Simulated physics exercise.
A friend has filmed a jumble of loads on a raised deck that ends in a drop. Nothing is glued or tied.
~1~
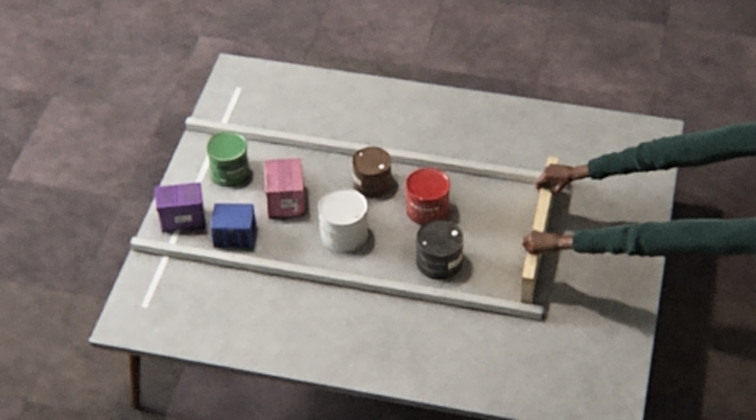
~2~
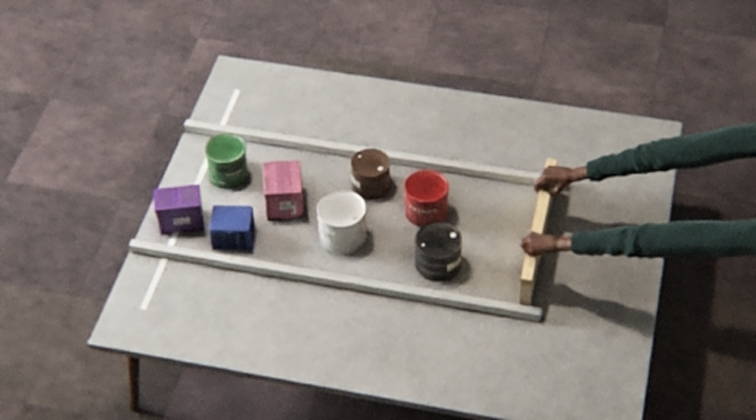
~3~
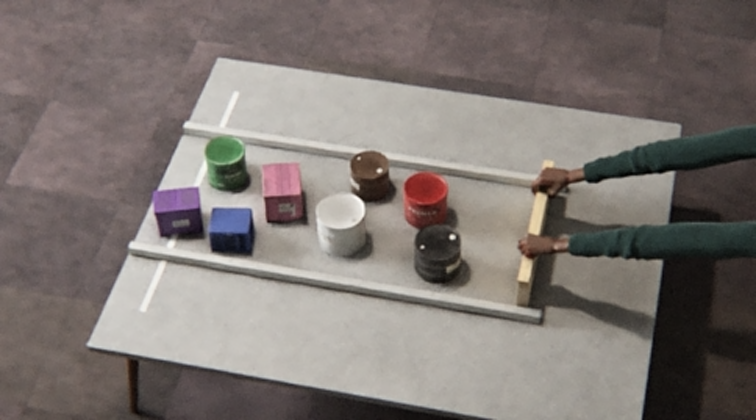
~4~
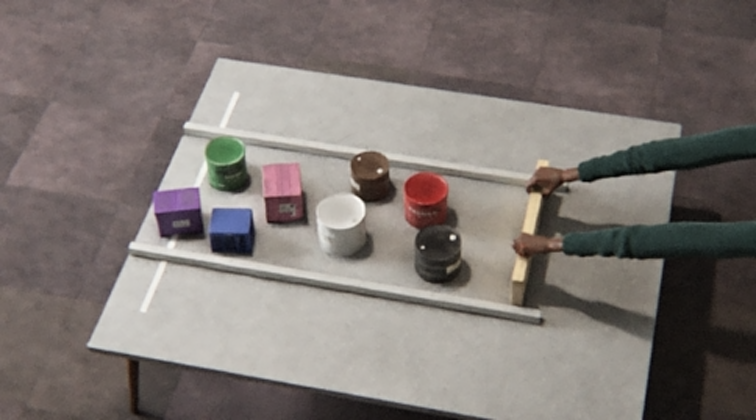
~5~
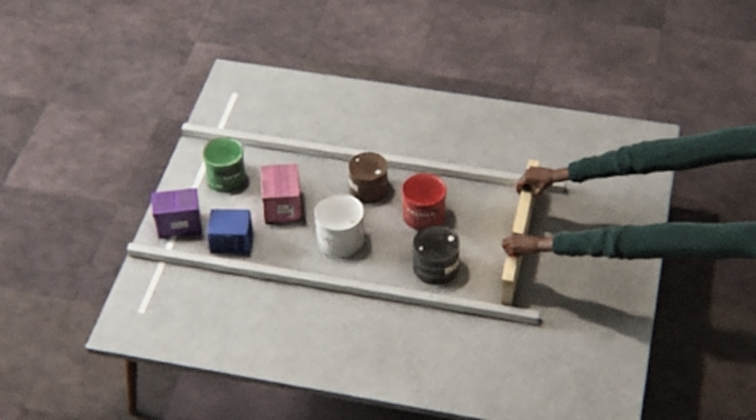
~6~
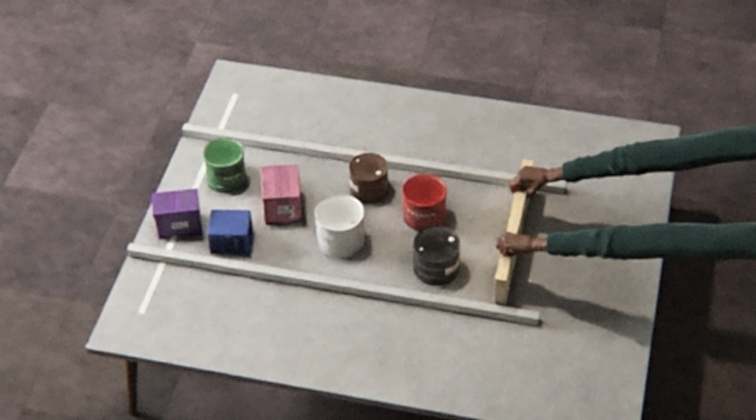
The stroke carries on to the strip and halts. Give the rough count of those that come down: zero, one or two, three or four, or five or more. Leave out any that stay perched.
Outcome: The number that fall off is five or more.
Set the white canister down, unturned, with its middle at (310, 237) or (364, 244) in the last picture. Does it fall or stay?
In turn it drops off; tumbles off.
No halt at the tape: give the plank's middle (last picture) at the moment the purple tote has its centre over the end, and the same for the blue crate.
About (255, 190), and (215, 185) for the other.
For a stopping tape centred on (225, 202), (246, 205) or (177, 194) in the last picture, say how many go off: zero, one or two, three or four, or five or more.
For each place: Either one or two; one or two; five or over.
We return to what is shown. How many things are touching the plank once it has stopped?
3 of them.
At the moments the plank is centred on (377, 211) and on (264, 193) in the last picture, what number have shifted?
The counts are 5 and 8.
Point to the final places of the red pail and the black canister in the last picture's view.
Near (176, 166) and (153, 217).
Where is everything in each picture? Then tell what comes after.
The first frame shows purple tote (181, 208); green pail (228, 159); blue crate (234, 225); plank (540, 231); tape (195, 190).
The second frame shows green pail (227, 161); plank (538, 232).
The third frame shows blue crate (231, 230); black canister (438, 254).
The fourth frame shows purple tote (179, 212); brown canister (370, 176).
The fifth frame shows green pail (225, 165); white canister (340, 226).
The sixth frame shows purple tote (177, 214); green pail (225, 165); blue crate (230, 232); plank (514, 233); tape (192, 196).
Soon after, none off yet; purple tote at rest near (177, 214); green pail at rest near (225, 165); blue crate at rest near (230, 232).
Then, none off yet; purple tote moved a little near (157, 216); green pail moved a little near (212, 160); blue crate moved about its own width near (200, 232).
At rest, the number that fall off is five or more; fallen, white canister, pink parcel, blue crate, green pail and purple tote.
